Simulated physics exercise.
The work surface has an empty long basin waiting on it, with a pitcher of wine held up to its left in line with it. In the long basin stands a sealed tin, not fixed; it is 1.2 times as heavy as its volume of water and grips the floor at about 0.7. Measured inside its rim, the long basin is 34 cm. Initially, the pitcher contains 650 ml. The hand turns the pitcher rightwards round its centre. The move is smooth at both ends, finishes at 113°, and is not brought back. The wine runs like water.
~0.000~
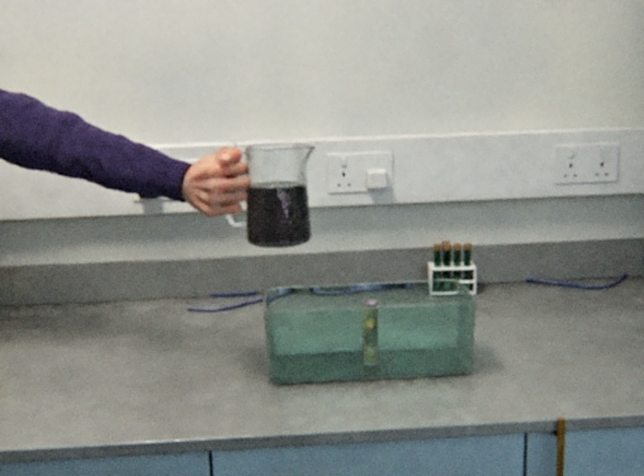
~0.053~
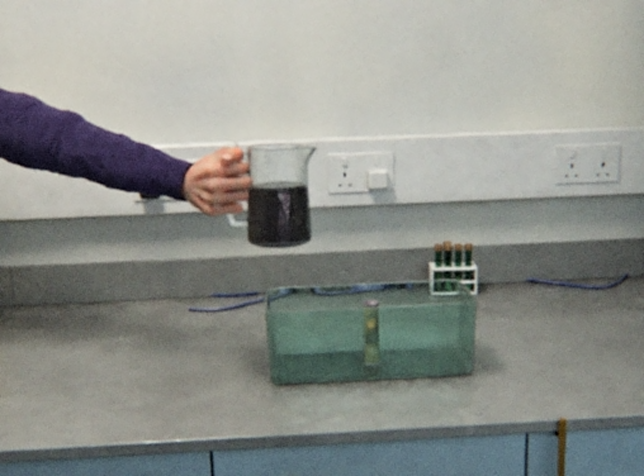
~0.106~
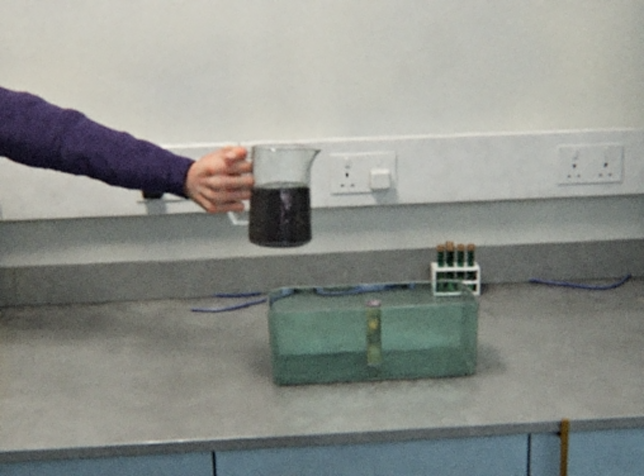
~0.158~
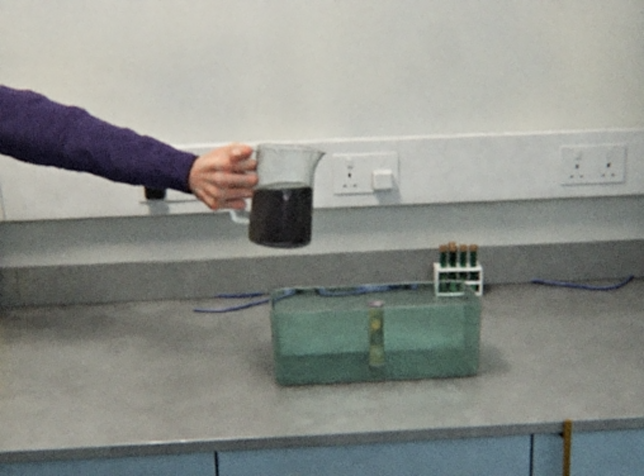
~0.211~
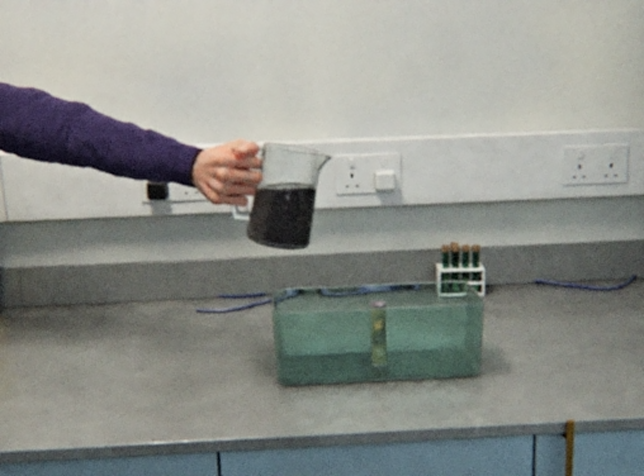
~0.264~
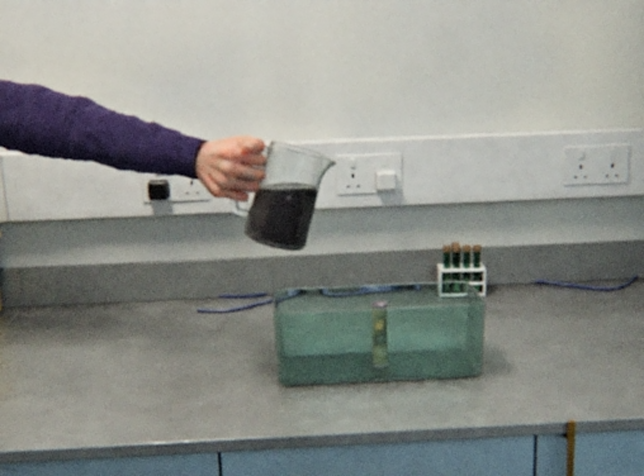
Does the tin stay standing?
It ends up tipped over.
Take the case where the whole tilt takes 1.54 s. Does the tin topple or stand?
The tin tumbles.
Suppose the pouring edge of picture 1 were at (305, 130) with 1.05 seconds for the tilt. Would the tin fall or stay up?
Then it tips over.
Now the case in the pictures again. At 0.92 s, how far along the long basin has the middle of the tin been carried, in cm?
I'd put it at around 0 centimetres.
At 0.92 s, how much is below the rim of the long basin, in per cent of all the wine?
That comes to about 32 percent.
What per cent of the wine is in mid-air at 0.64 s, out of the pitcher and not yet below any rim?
Close to 4 in a hundred.
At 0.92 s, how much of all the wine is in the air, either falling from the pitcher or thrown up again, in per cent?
About 30 per cent.
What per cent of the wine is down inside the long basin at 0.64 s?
Fraction in basin: Approx. 0%.
After 0.64 s the tilt is 79° and 96 per cent is still to pour; the tin stands where it began.
After 0.92 s the tilt is 110° and 39 per cent is still to pour; the tin stands where it began.
After 1.21 s the tilt is 113° and 3 per cent is still to pour; the tin lies on its side.
After 1.52 s the tilt is 113° and 0 per cent is still to pour; the tin lies on its side.
In the end the tin lies on its side.
